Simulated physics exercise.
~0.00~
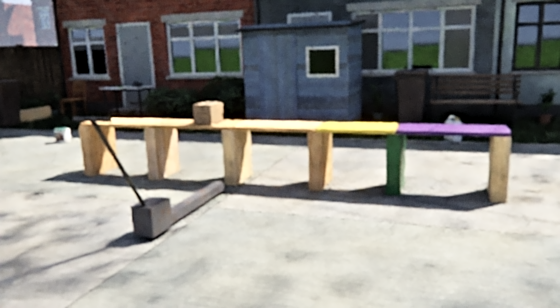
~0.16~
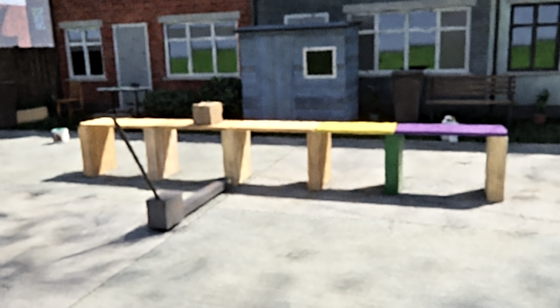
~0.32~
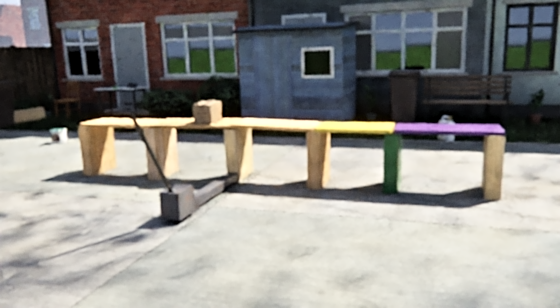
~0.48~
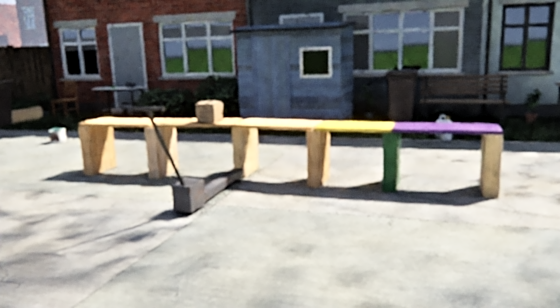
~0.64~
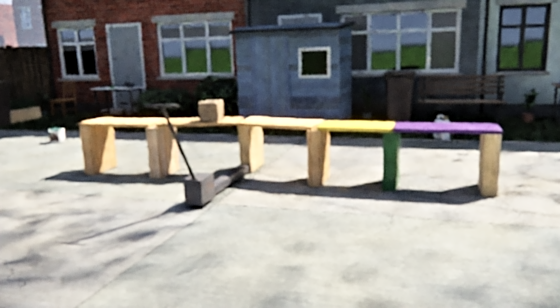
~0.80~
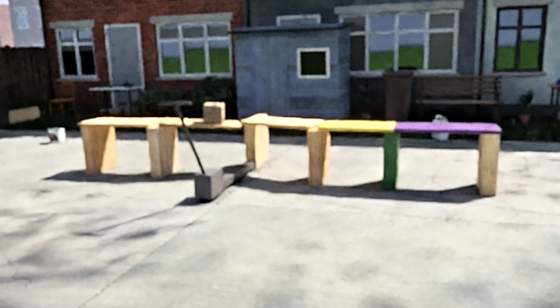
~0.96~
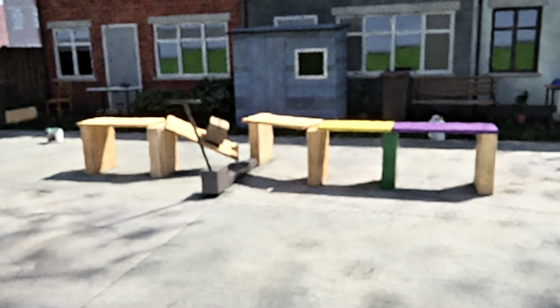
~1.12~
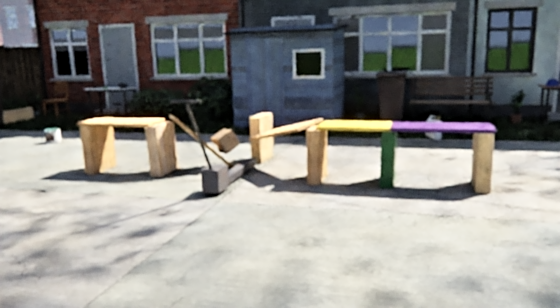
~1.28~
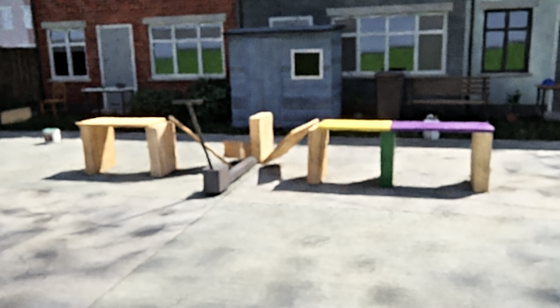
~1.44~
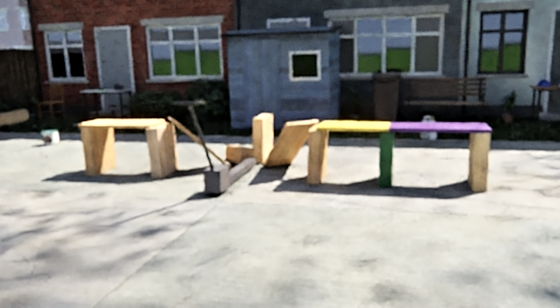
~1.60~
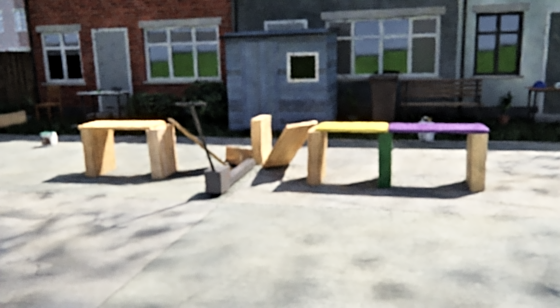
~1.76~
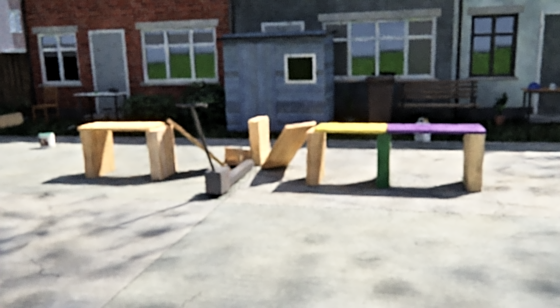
The video shows a long row of plank spans on timber uprights as a dark, narrow jack pushes one upright backward, until two plain boards and a small block drop into a gap, leaving the yellow and purple boards and the green upright standing at the right.
